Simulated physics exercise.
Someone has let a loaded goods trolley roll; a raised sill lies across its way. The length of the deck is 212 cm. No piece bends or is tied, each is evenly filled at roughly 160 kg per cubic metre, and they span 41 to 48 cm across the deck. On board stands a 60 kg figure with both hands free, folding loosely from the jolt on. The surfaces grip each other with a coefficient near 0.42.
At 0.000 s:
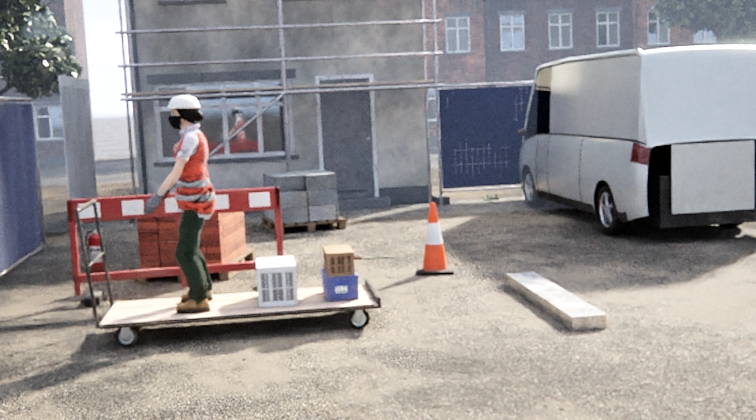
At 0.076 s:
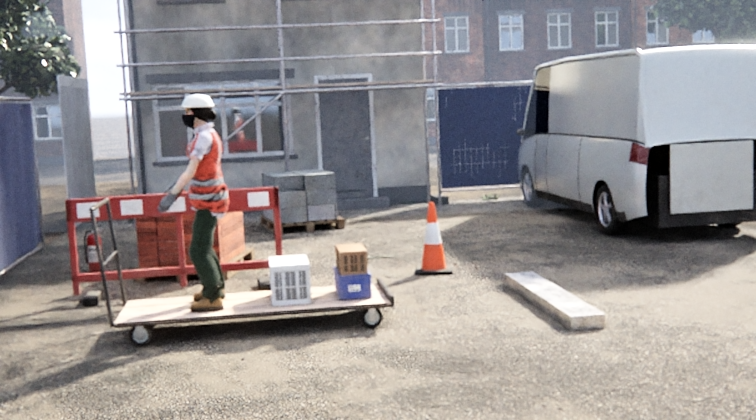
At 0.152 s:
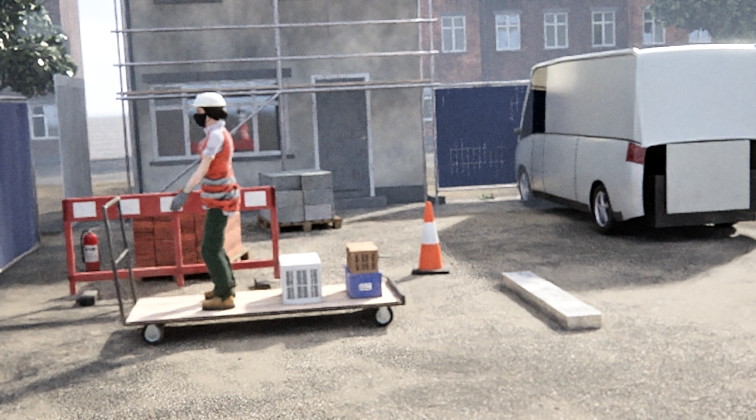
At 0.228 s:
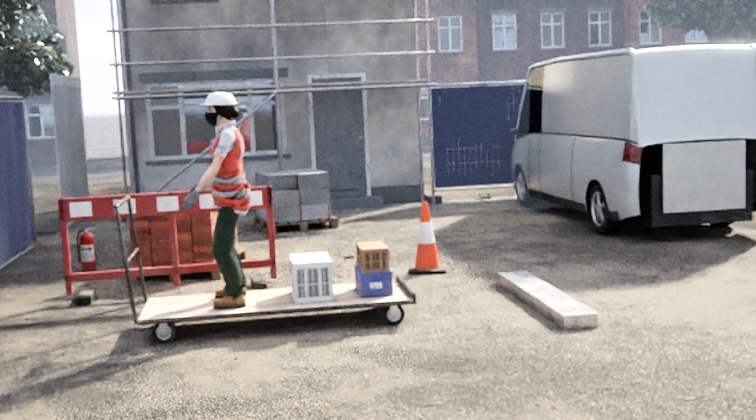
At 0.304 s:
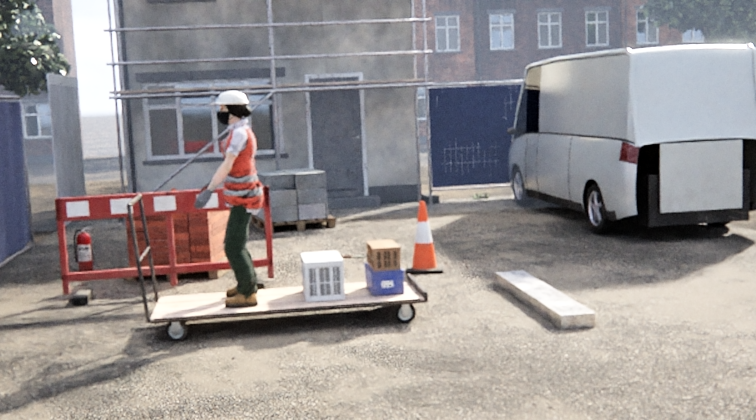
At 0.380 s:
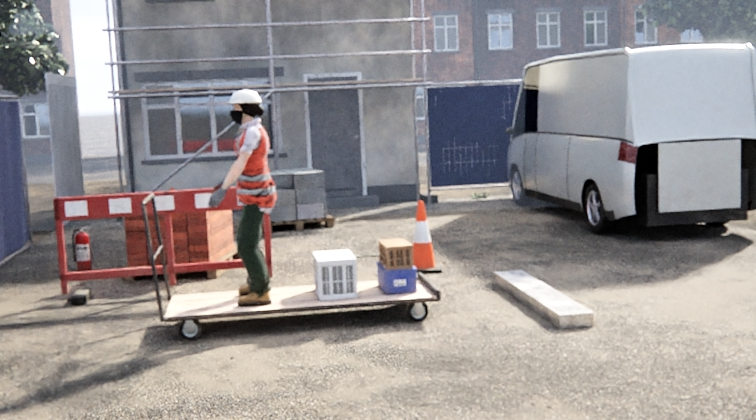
Flat trolley rolling slowly rightward across a building yard, carrying a standing figure in white helmet and orange vest beside small crates.
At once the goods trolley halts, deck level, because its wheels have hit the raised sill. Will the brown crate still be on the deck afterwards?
No.
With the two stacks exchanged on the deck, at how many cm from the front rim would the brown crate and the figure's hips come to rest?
Swapped: Brown 40 cm behind; hips 80 cm behind.
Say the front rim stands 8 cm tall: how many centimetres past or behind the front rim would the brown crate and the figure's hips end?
The brown item would end 10 cm past the front rim, while the hips end 80 cm behind it.
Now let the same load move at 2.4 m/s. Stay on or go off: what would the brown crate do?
Brown: Lost.
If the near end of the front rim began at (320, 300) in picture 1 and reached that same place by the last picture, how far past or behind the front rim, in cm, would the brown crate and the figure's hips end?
Rest positions: Brown 130 cm past rim; hips 0 cm behind rim.
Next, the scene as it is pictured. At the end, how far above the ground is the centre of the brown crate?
Its centre ends some 10 cm up.
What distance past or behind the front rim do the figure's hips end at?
Some 80 cm behind it.
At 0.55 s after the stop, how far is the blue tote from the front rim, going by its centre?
Around 15 cm short of the front rim.
After 0.97 s the deck stops.
After 1.22 s the brown crate is 1 cm behind the rim, tilted 10°, near (531, 245) in the last picture's view.
After 1.52 s the brown crate is 18 cm past the rim, tilted 100°, near (554, 276) in the last picture's view.
After 1.97 s the brown crate is 36 cm past the rim, tilted 180°, near (574, 289) in the last picture's view.
When all is still (2.8 s), past the rim, brown crate; behind it, white crate, blue tote and the figure's hips.
